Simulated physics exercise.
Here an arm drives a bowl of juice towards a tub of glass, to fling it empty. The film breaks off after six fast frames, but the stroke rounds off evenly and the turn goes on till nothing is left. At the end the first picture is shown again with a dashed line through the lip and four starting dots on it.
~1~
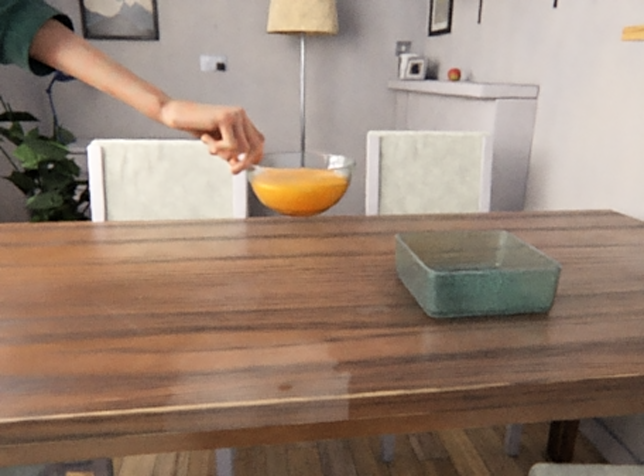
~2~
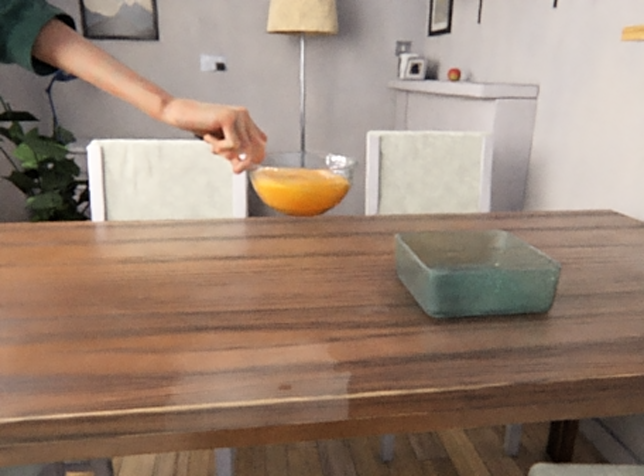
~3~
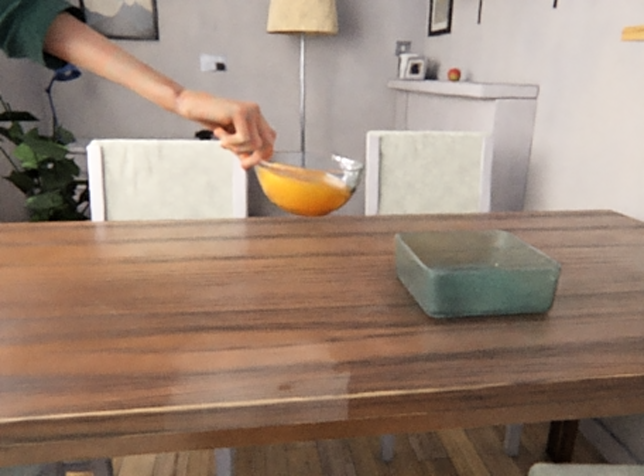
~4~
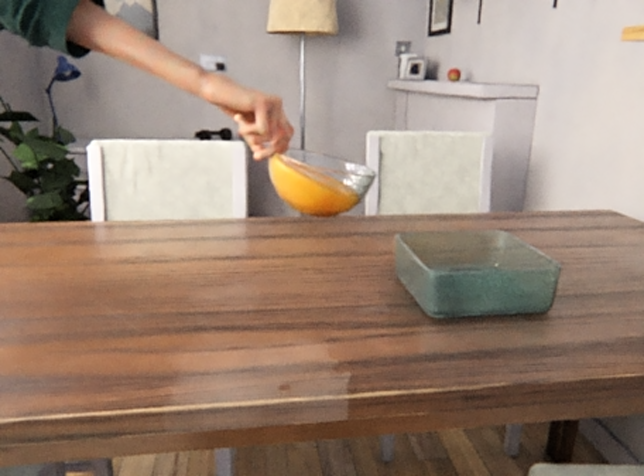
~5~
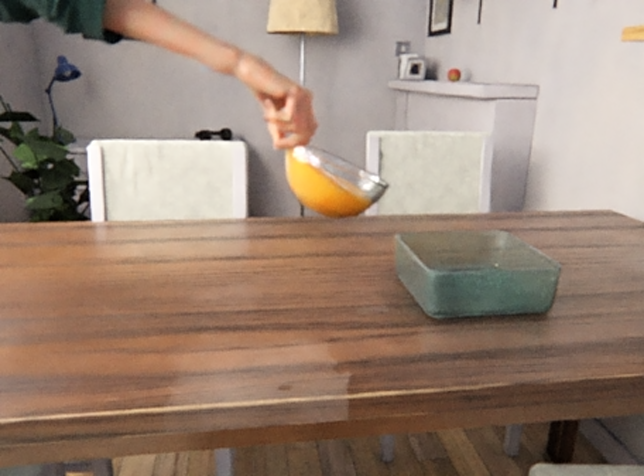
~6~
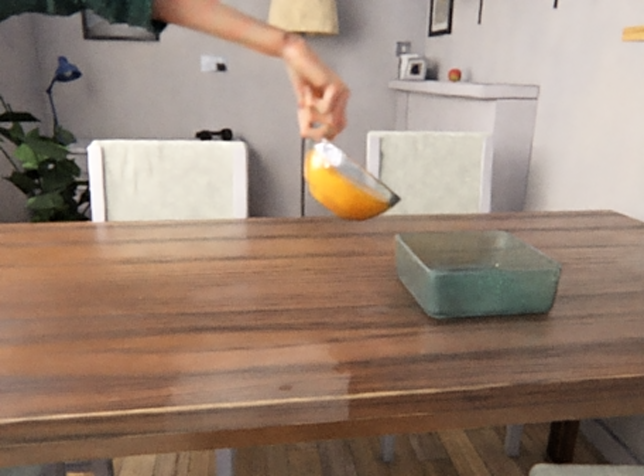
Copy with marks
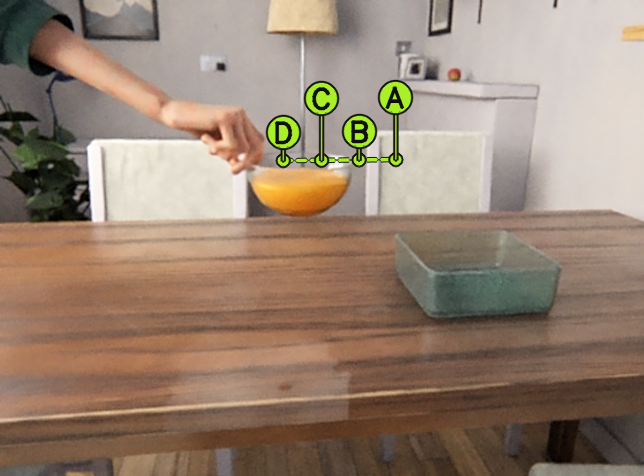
An arm moves a clear bowl of orange juice rightward above a table, tilting it steadily.
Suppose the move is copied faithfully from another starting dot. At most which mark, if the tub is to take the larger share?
That is dot C.
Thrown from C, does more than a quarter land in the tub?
Yes, it does.
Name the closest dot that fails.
Here it is dot D.
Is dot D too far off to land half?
Yes, it does.
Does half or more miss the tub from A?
No.
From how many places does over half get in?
Three of them.
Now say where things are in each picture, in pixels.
Upright, lip at (353, 160); tub from (424, 315) to (550, 309); nothing has left yet.
Upright, lip at (355, 160); nothing has left yet.
Tipped about 4°, lip at (362, 163); nothing has left yet.
Tipped about 12°, lip at (374, 171); nothing has left yet.
Tipped about 24°, lip at (386, 182); nothing has left yet.
Tipped about 37°, lip at (398, 195); nothing has left yet.
On the marked copy, A at (395, 159); B at (359, 159); C at (321, 160); D at (283, 160).
If A is chosen, about 84 % lands in the tub, 10 % falls short and 7 % goes beside or beyond.
If B is chosen, about 65 % lands in the tub, 4 % falls short and 31 % goes beside or beyond.
If C is chosen, about 65 % lands in the tub, 14 % falls short and 21 % goes beside or beyond.
If D is chosen, about 17 % lands in the tub, 76 % falls short and 7 % goes beside or beyond.
